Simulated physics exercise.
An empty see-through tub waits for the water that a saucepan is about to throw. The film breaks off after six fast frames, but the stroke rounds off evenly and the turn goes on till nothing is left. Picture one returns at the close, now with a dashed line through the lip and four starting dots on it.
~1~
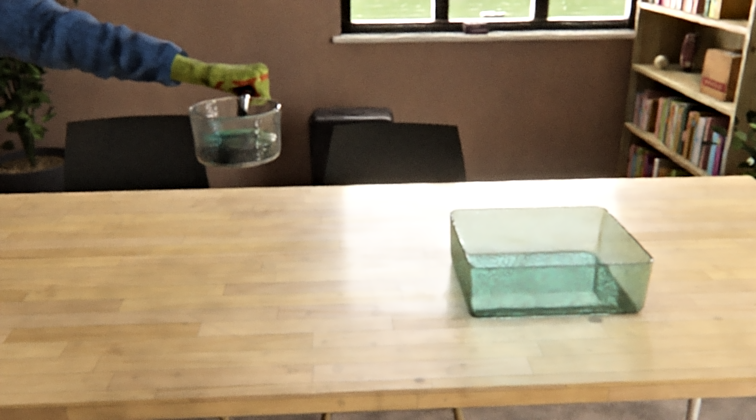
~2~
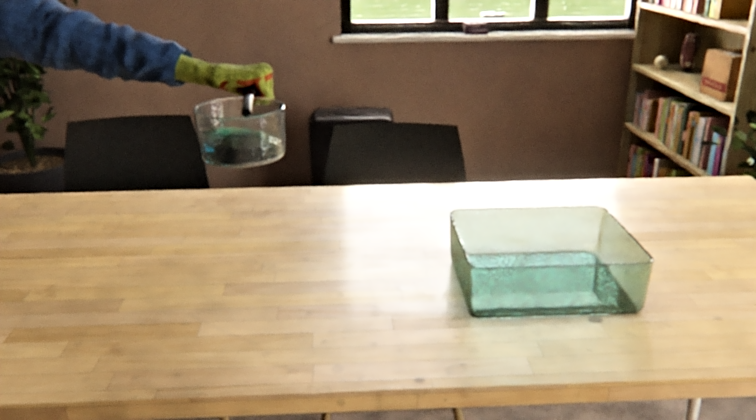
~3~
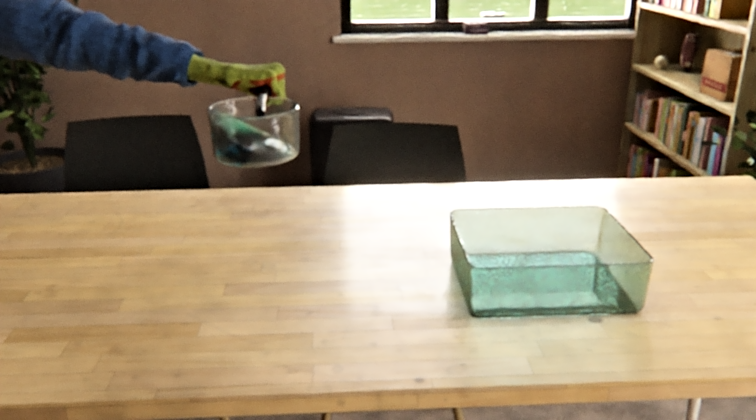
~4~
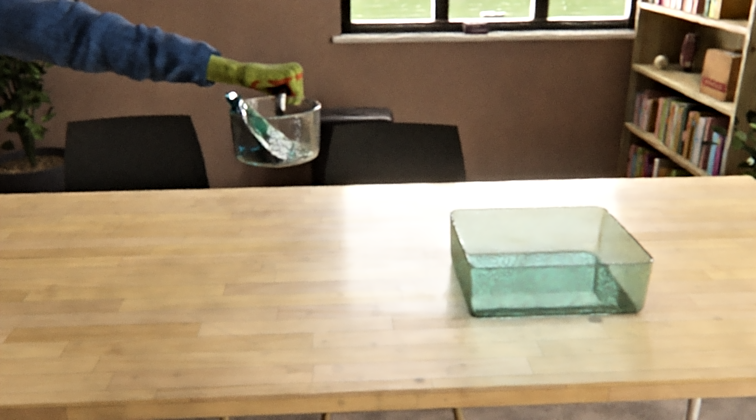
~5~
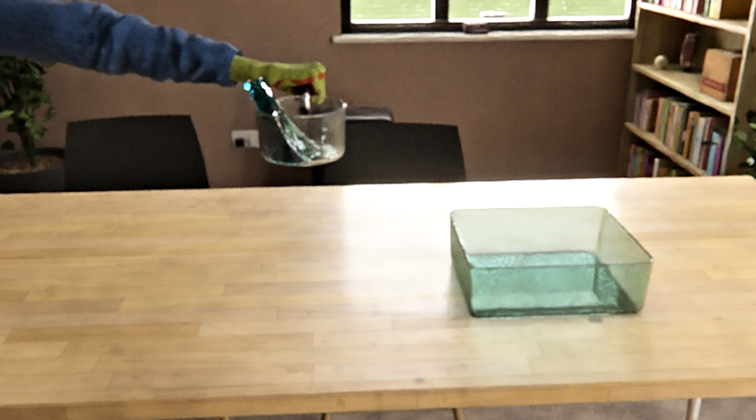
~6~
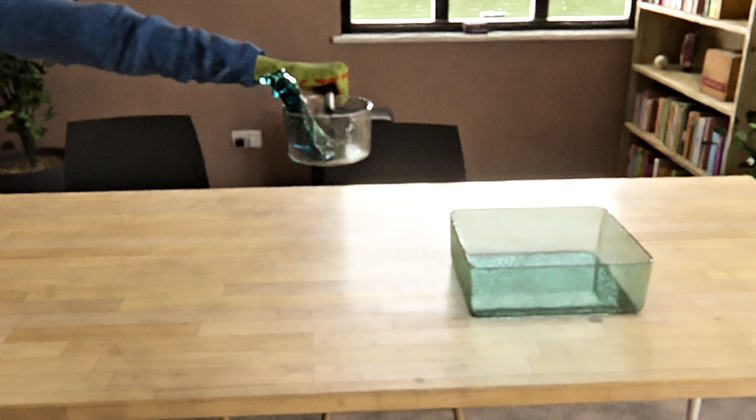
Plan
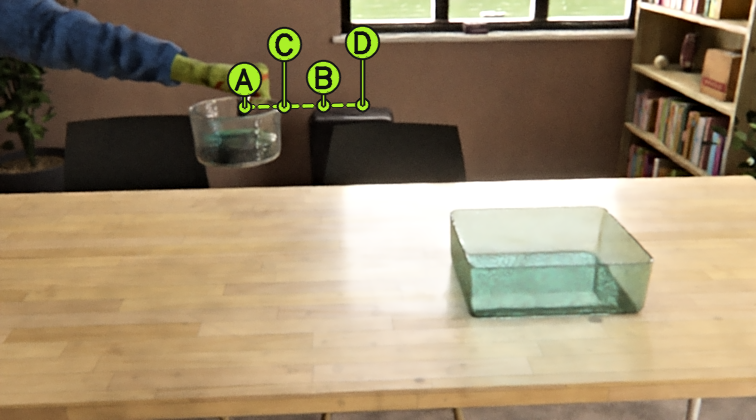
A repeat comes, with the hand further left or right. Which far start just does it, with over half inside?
That is spot B.
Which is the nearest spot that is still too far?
Here it is spot C.
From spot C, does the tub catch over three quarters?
No.
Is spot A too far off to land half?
Yes.
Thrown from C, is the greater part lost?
Yes.
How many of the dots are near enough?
Two of them.
In lime, A at (244, 107); B at (323, 105); C at (284, 106); D at (362, 104).
Choosing A, about 12 % lands in the tub, 77 % falls short and 11 % goes beside or beyond.
Choosing B, about 62 % lands in the tub, 12 % falls short and 26 % goes beside or beyond.
Choosing C, about 26 % lands in the tub, 56 % falls short and 18 % goes beside or beyond.
Choosing D, about 66 % lands in the tub, 4 % falls short and 30 % goes beside or beyond.
